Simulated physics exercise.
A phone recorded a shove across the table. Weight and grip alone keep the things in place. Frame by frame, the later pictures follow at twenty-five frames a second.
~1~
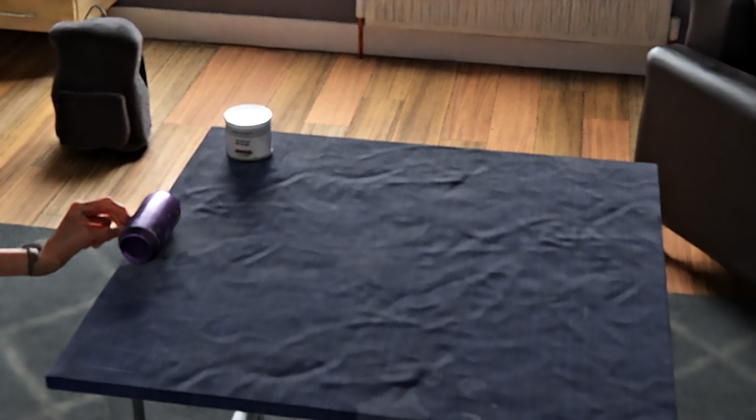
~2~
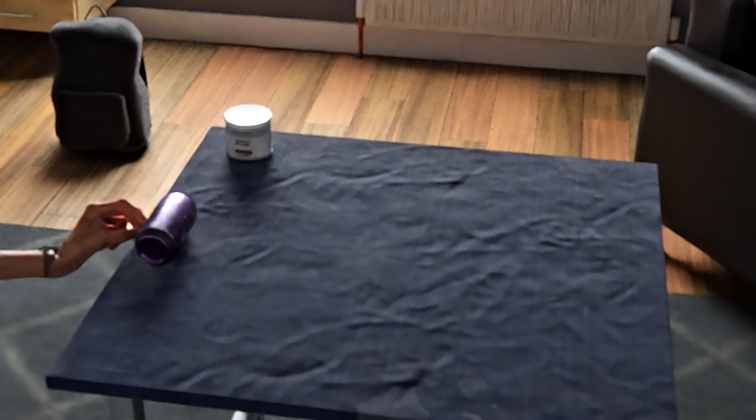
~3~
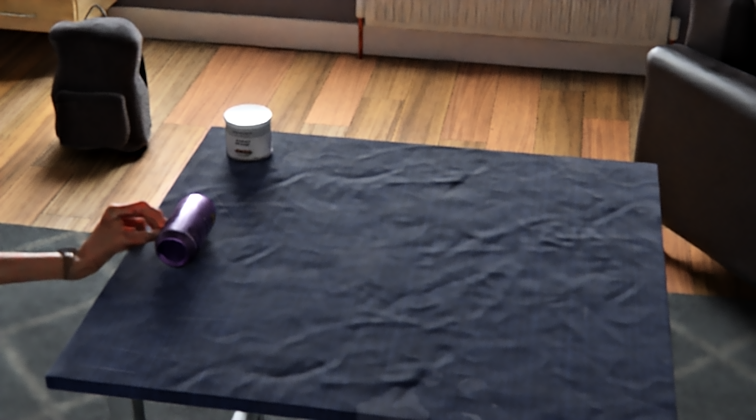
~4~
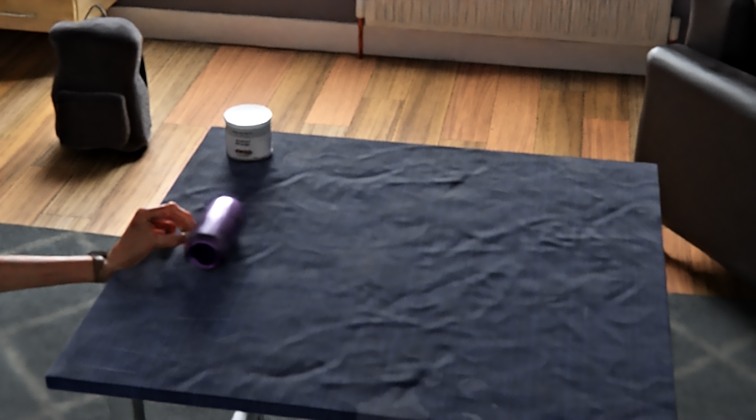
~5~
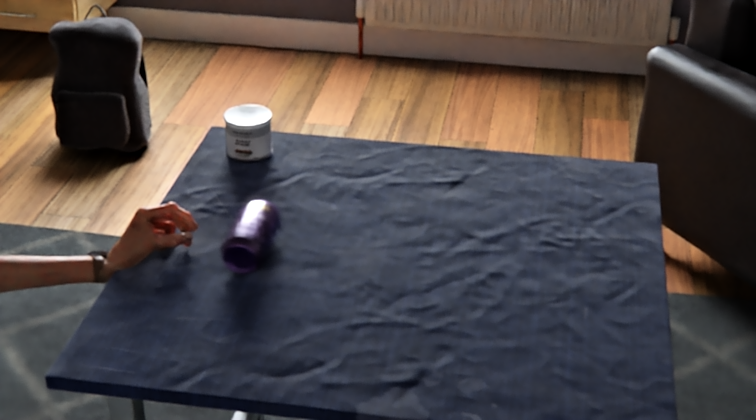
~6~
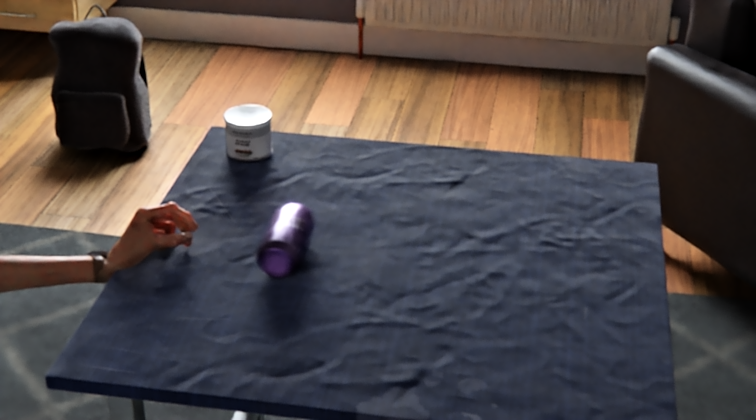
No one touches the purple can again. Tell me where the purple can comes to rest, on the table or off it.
It is going to finish off the table.
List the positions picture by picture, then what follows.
Under the hand; purple can (150, 227), in the first frame.
Under the hand; purple can (166, 229), in the second frame.
Under the hand; purple can (186, 230), in the third frame.
Purple can (216, 233), in the fourth frame.
Purple can (251, 237) moved about its own width, in the fifth frame.
Purple can (287, 240) moved well along, in the sixth frame.
Then, 0.30 s later than the last frame, purple can moved well along near (549, 266).
Then, 0.70 s later than the last frame, purple can now off the table.
When it is over, off the table, purple can.
